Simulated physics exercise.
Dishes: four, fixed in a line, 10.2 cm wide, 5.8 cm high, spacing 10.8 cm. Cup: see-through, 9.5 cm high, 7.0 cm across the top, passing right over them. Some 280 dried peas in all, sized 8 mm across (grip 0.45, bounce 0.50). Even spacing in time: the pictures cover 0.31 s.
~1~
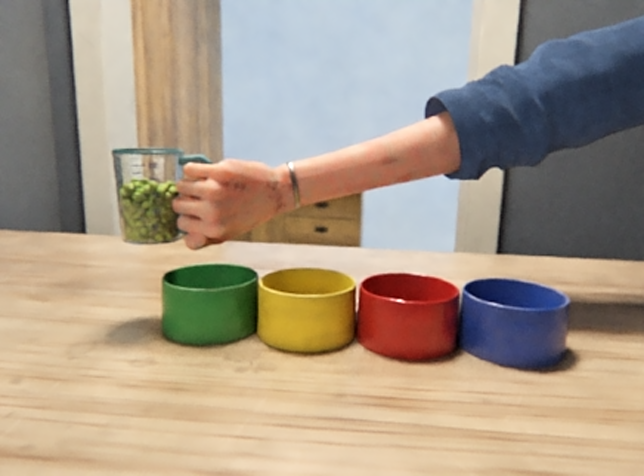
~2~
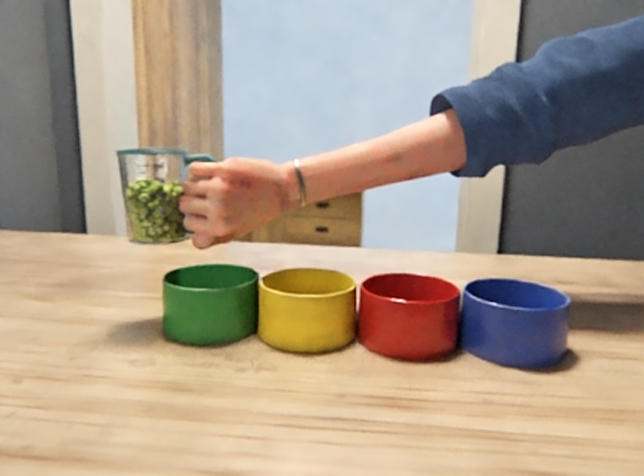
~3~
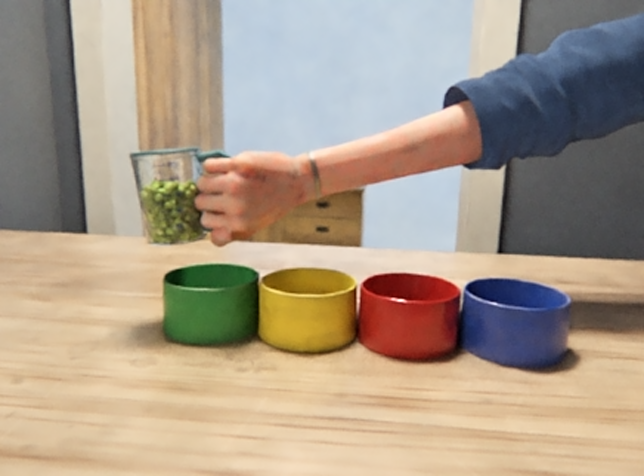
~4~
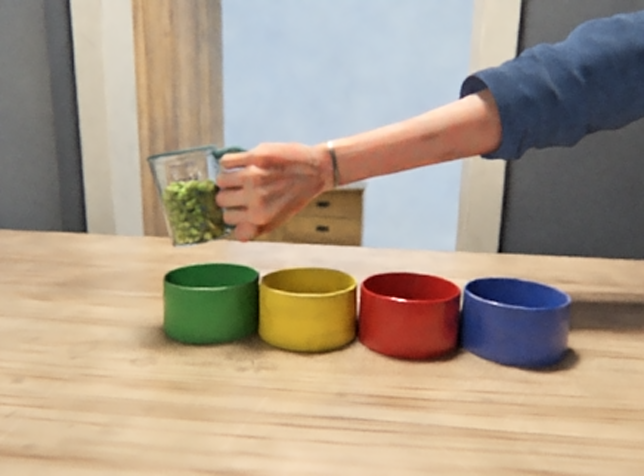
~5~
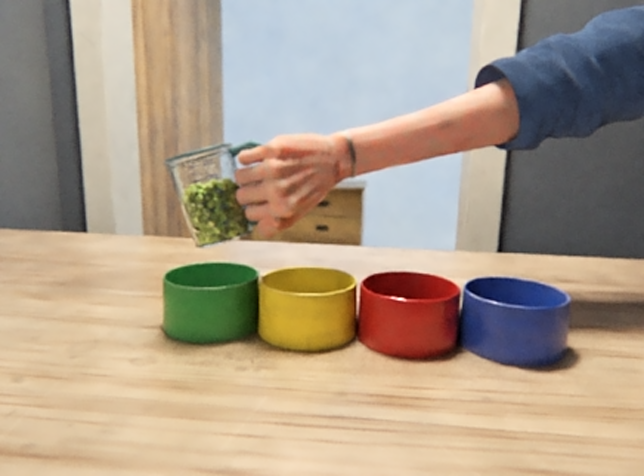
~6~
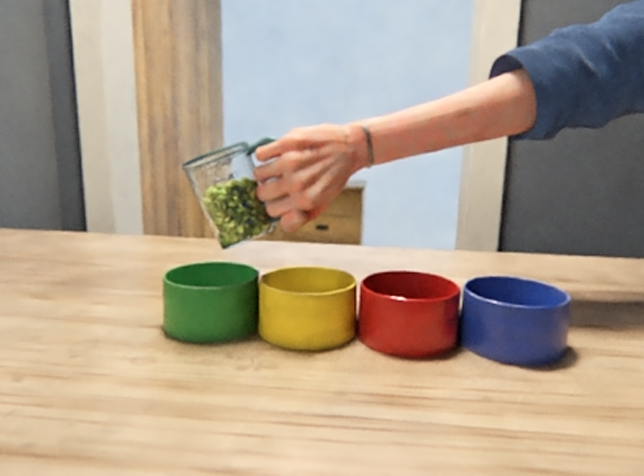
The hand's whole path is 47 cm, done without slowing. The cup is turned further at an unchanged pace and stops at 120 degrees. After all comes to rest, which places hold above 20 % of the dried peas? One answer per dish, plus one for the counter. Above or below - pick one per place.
Red dish: Below; blue dish: Above; green dish: Below; yellow dish: Below; counter: Below.
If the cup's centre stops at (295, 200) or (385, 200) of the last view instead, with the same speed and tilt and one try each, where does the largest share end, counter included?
Green; yellow.
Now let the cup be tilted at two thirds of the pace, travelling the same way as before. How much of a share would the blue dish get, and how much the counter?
In that case blue 100, counter 0.
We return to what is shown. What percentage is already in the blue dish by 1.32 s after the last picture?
Close to 70 per cent at that point.
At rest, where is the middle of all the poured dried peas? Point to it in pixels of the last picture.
Centre at rest, approx.: (510, 327) px.
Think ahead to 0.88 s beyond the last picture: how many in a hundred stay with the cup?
About 95 %.
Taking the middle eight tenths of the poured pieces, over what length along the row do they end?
I'd put it at close to 6 cm.
Then, 0.53 s after the last picture, tilt 69 degrees; cup holds 100 %.
Then, 0.88 s after the last picture, tilt 100 degrees; cup holds 95 %.
Then, 1.32 s after the last picture, tilt 120 degrees; cup holds 30 %, blue 70 %.
In the end, red 0 %, blue 100 %, green 0 %, yellow 0 %, counter 0 %.
